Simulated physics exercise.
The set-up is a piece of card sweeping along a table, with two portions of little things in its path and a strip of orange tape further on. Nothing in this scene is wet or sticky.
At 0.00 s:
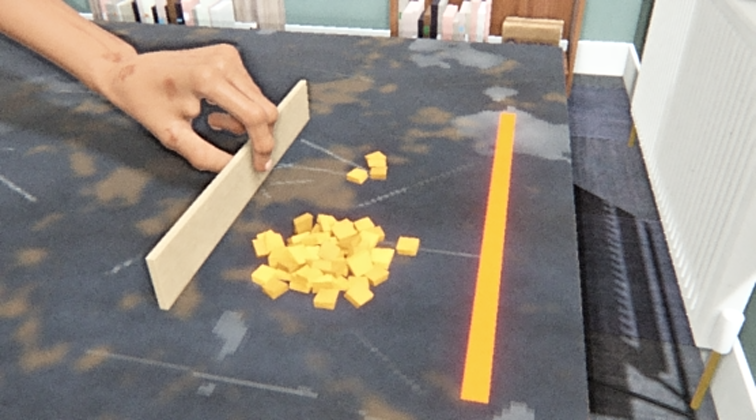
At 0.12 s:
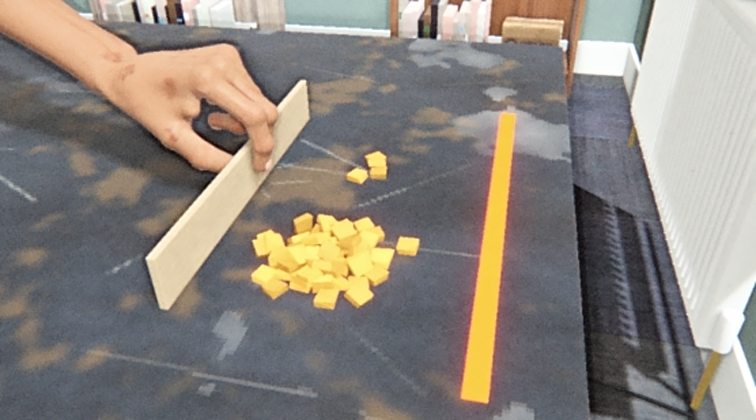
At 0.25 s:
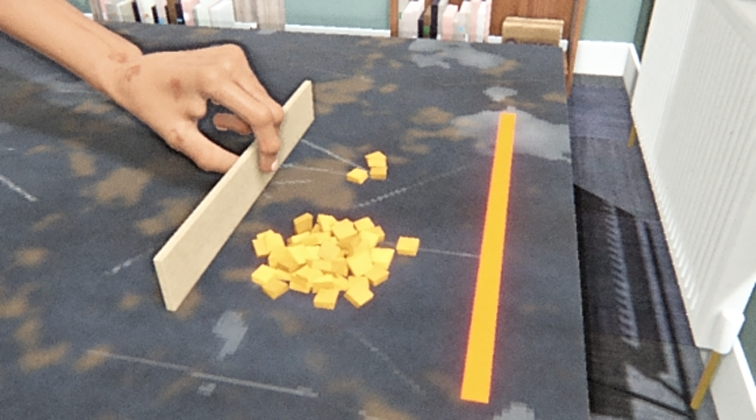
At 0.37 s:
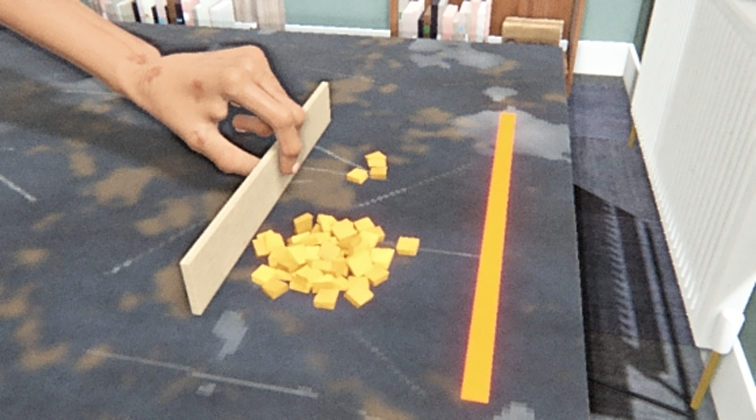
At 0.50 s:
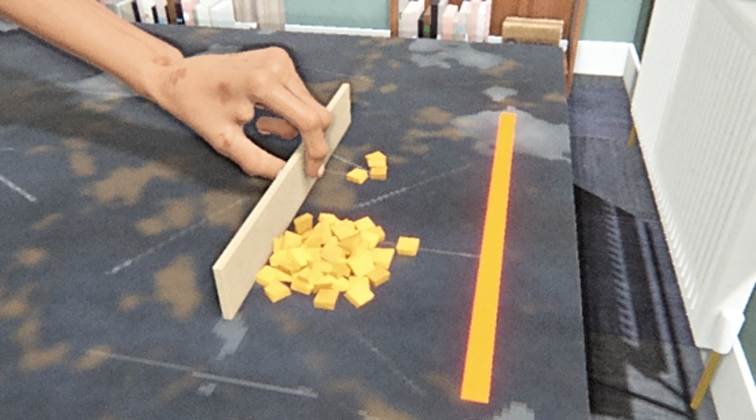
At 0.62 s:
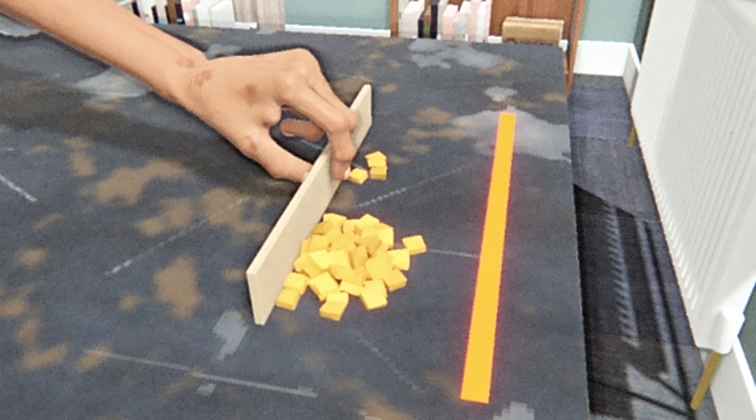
A hand held a pale strip of card upright on a dark, blotchy table, paused briefly, then slid it right into the bigger heap of small yellow pieces, pushing them a little toward the orange tape.
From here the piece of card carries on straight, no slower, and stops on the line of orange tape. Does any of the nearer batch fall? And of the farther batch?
The nearer batch? It does not all stay up. The farther batch? It does not fall.
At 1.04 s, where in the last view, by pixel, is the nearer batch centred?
(440, 274), roughly.
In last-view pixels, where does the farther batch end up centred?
Probably somewhere close to (522, 184).
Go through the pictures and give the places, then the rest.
Piece of card at (172, 263), at rest; orange tape at (507, 122), about a palm's width from the edge; edge at (577, 229); nearer batch at (320, 257), some small crackers; farther batch at (377, 164), a few small crackers, in the first picture.
Piece of card at (172, 263), at rest; farther batch at (377, 164), in the second picture.
Piece of card at (179, 264); nearer batch at (320, 257), in the third picture.
Piece of card at (205, 268); farther batch at (377, 164), in the fourth picture.
Piece of card at (236, 272); nearer batch at (322, 259), a small part pushed along, in the fifth picture.
Piece of card at (267, 277); orange tape at (507, 122); edge at (577, 229); nearer batch at (342, 264), nearly all pushed along; farther batch at (377, 164), in the sixth picture.
Around 1.04 s, piece of card still moving, near (419, 165); nearer batch all on the table, its front near (500, 258); farther batch all on the table, its front near (450, 178).
Around 1.48 s, piece of card stopped at the orange tape; nearer batch a small part over the edge; farther batch all on the table, its front near (534, 187).
Finally (2.1 s), piece of card stopped at the orange tape; nearer batch about a quarter over the edge; farther batch all on the table, its front near (534, 187).
